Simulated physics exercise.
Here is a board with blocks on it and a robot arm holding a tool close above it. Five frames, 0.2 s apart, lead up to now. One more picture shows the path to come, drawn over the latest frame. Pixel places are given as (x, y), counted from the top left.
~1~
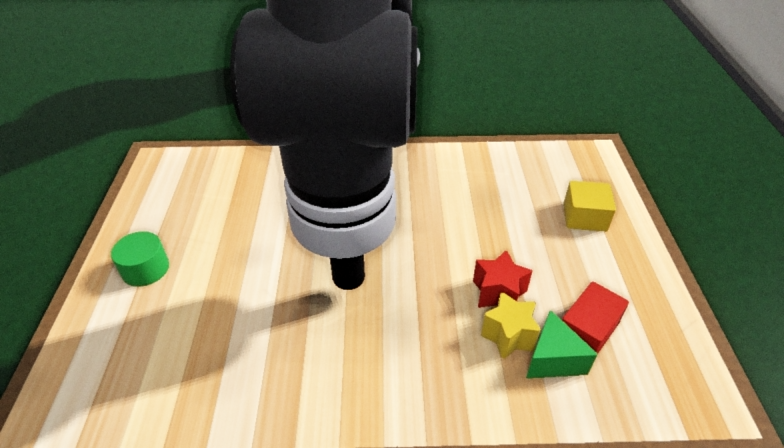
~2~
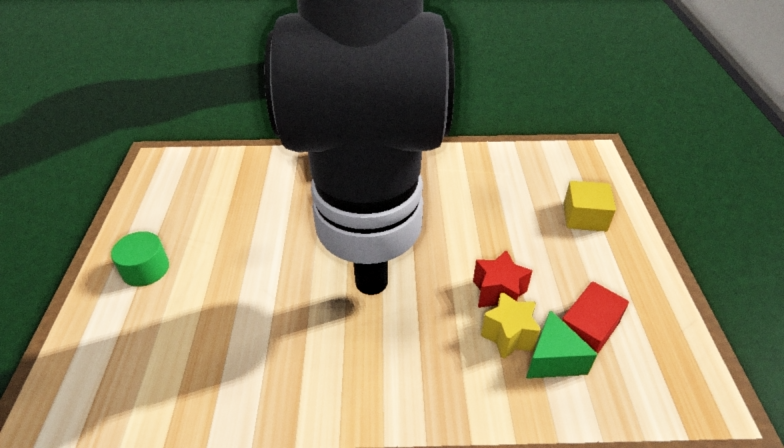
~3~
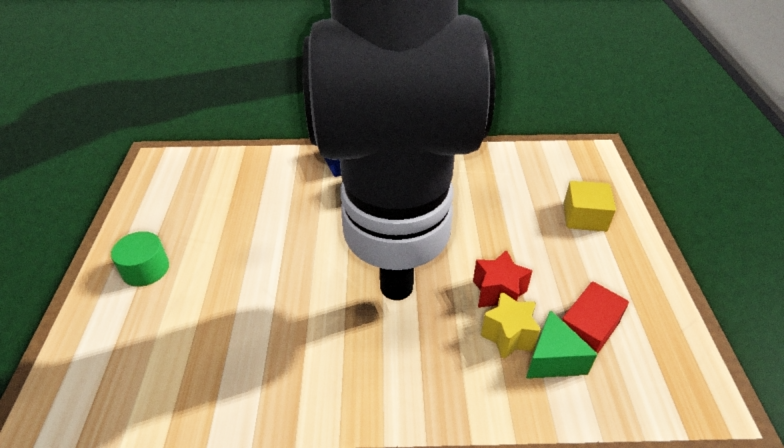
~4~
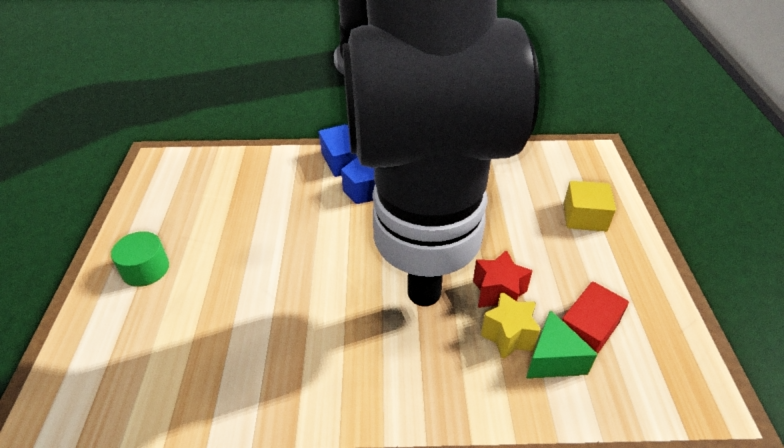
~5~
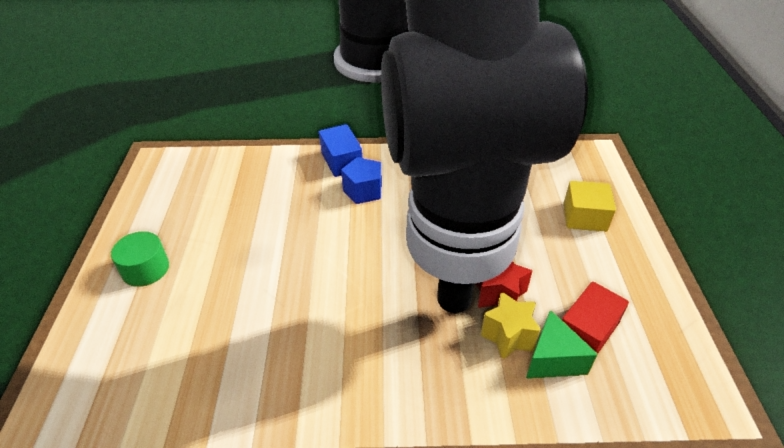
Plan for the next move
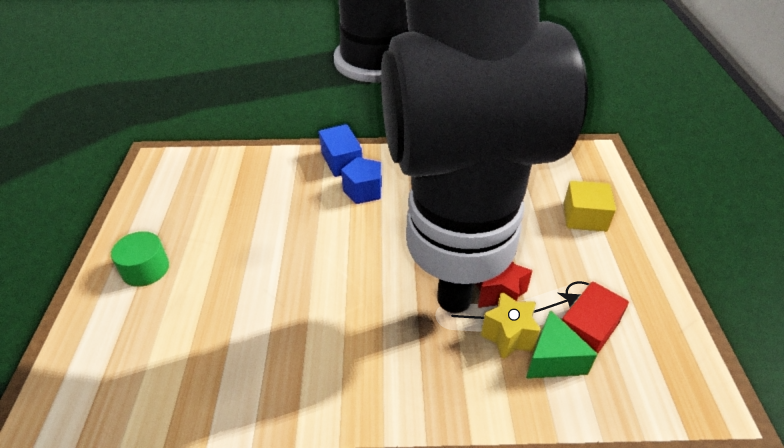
Black robot arm moving right above a wooden board of coloured blocks, uncovering blue blocks and partly covering a red star.
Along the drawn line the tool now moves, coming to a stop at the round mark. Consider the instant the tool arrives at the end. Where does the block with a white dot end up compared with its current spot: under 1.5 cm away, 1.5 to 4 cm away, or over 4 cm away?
It is going to finish 1.5 to 4 cm from where it is now.
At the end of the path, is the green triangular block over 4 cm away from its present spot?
The answer is no.
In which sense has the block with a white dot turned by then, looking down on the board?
Clockwise, from overhead.
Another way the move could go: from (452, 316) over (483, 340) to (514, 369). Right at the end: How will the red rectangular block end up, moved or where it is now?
The red rectangular block changes place.
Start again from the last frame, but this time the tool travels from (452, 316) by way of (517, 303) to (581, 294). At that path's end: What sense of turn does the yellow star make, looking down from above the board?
It rotates clockwise.
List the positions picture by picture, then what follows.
The first frame shows tool's lower end (349, 279); red star (503, 271); yellow star (514, 315); green triangular block (560, 340); red rectangular block (597, 309).
The second frame shows tool (372, 284); blocks still.
The third frame shows tool (397, 289); blocks still.
The fourth frame shows tool (424, 295); blocks still.
The fifth frame shows tool (454, 301); red star partly hidden; yellow star (514, 315); green triangular block (560, 340); red rectangular block (597, 309).
Drawn move, from (452, 316) by way of (523, 315) to (583, 295); the dot is on the yellow star.
What follows on the original path. One third of the way, tool (504, 303); red star (520, 264), turned 30° anticlockwise; yellow star (531, 321), turned 15° clockwise; green triangular block (573, 349).
Two thirds of the way, tool (548, 294); red star (535, 259), turned 90° anticlockwise; yellow star (547, 320), turned 55° clockwise; green triangular block (584, 361); red rectangular block (604, 312), turned 15° anticlockwise.
At the end, tool (589, 280); red star (543, 257), turned 120° anticlockwise; yellow star (546, 320), turned 55° clockwise; green triangular block (584, 361); red rectangular block (610, 311).
